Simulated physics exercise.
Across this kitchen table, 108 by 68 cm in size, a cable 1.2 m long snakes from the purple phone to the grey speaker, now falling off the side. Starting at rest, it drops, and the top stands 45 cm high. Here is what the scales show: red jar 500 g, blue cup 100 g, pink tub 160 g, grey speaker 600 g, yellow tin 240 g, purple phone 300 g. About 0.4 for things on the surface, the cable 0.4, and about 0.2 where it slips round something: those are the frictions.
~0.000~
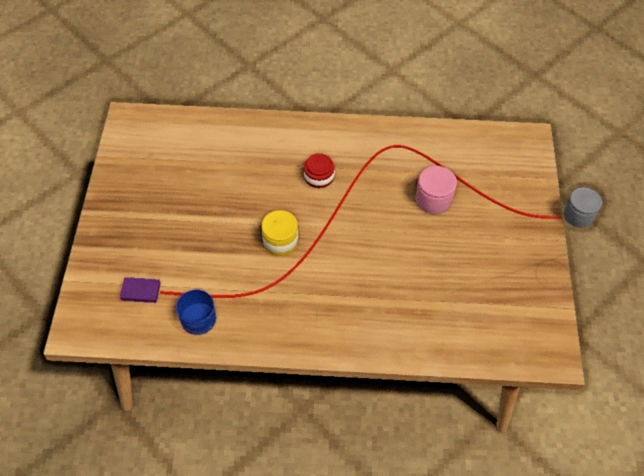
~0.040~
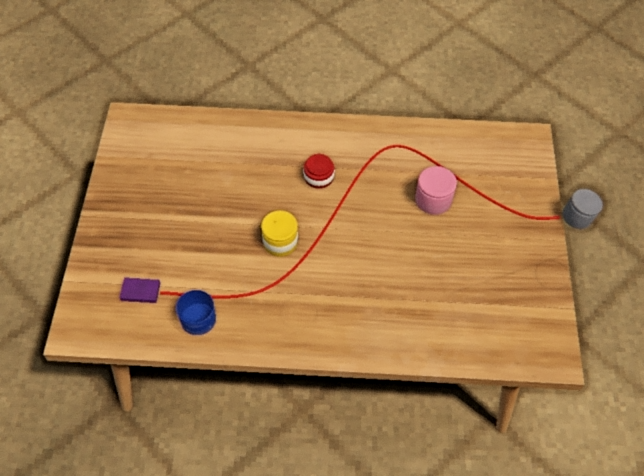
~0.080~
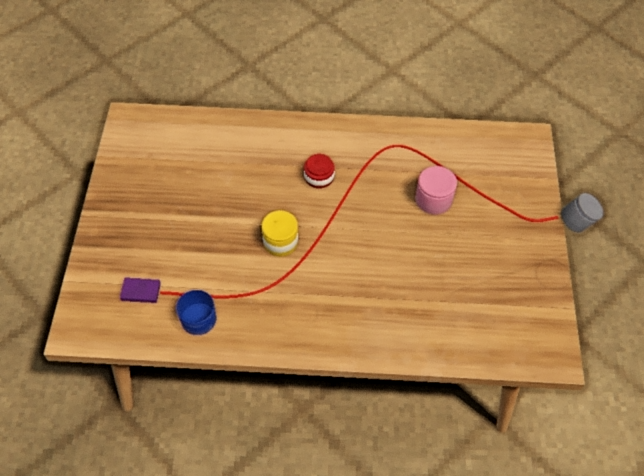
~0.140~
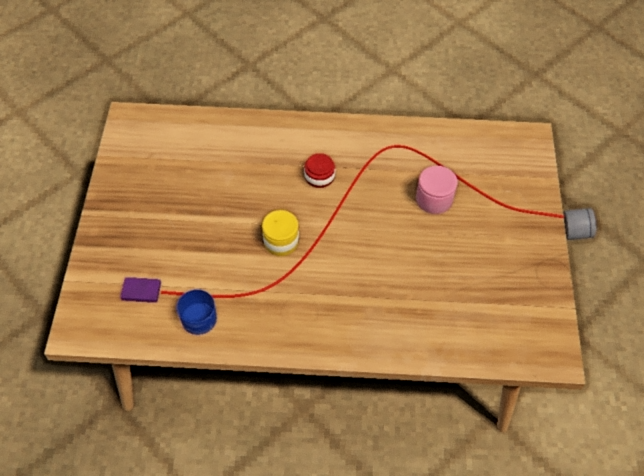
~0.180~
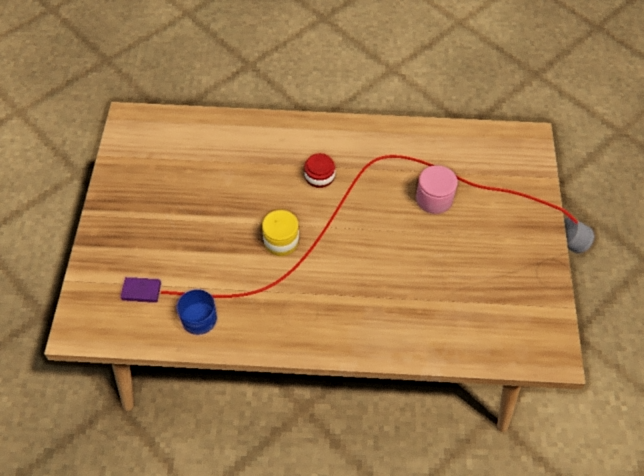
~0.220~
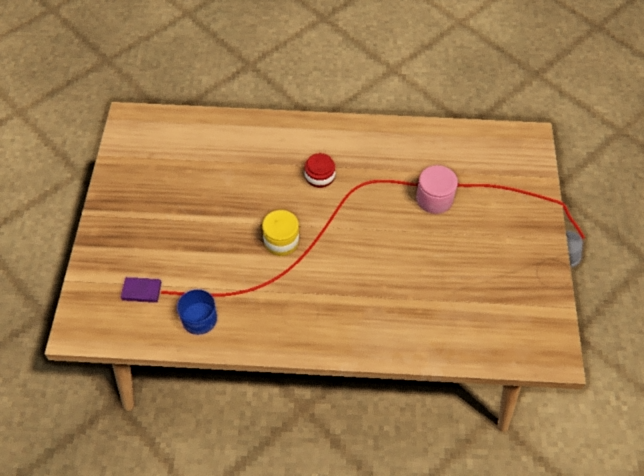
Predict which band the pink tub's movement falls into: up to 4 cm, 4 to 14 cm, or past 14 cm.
Band: Past 14 cm.
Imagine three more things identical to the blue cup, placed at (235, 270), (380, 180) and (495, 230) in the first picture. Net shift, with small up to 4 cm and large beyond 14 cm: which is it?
Going one by one, I'd say an in-between shift, then a long shift, then a short shift.
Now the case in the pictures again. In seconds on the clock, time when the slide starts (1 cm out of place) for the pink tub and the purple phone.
For the pink tub it's 0.28 s, while the purple phone gets there at 0.30 s.
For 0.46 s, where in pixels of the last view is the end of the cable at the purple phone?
Approximate position: (225, 269).
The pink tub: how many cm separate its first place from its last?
Pink tub: 30 cm.
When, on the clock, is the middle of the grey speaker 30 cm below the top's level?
That comes at 0.32 seconds.
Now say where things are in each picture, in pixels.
The first picture shows pink tub (438, 180); cable runs through (512, 210) (431, 160) (355, 180) (308, 253) (221, 297).
The second picture shows grey speaker (586, 201); cable runs through (511, 210) (355, 181) (221, 297).
The third picture shows grey speaker (582, 213); cable runs through (511, 211) (355, 181) (221, 297).
The fourth picture shows grey speaker (579, 224); cable runs through (514, 209) (356, 180) (221, 296).
The fifth picture shows grey speaker (574, 235); cable runs through (536, 199) (356, 180) (222, 296).
The sixth picture shows pink tub (439, 180); cable runs through (564, 207) (469, 186) (366, 183) (309, 249) (222, 295).
After 0.5 s, the cable's tail end at (225, 269); pink tub 20 cm off its start, purple phone 14 cm off its start, grey speaker over the edge.
After 0.7 s, the cable's tail end at (260, 262); pink tub 31 cm off its start, purple phone 21 cm off its start, grey speaker over the edge.
After 1.0 s, the cable's tail end at (260, 262); pink tub 31 cm off its start at (498, 296), purple phone 21 cm off its start at (240, 262), grey speaker over the edge.
After 1.2 s, the cable's tail end at (260, 262); pink tub 31 cm off its start, purple phone 21 cm off its start, grey speaker over the edge.
After 2.4 s, the cable's tail end at (260, 262); pink tub 31 cm off its start at (497, 296), purple phone 21 cm off its start at (240, 262), grey speaker over the edge.
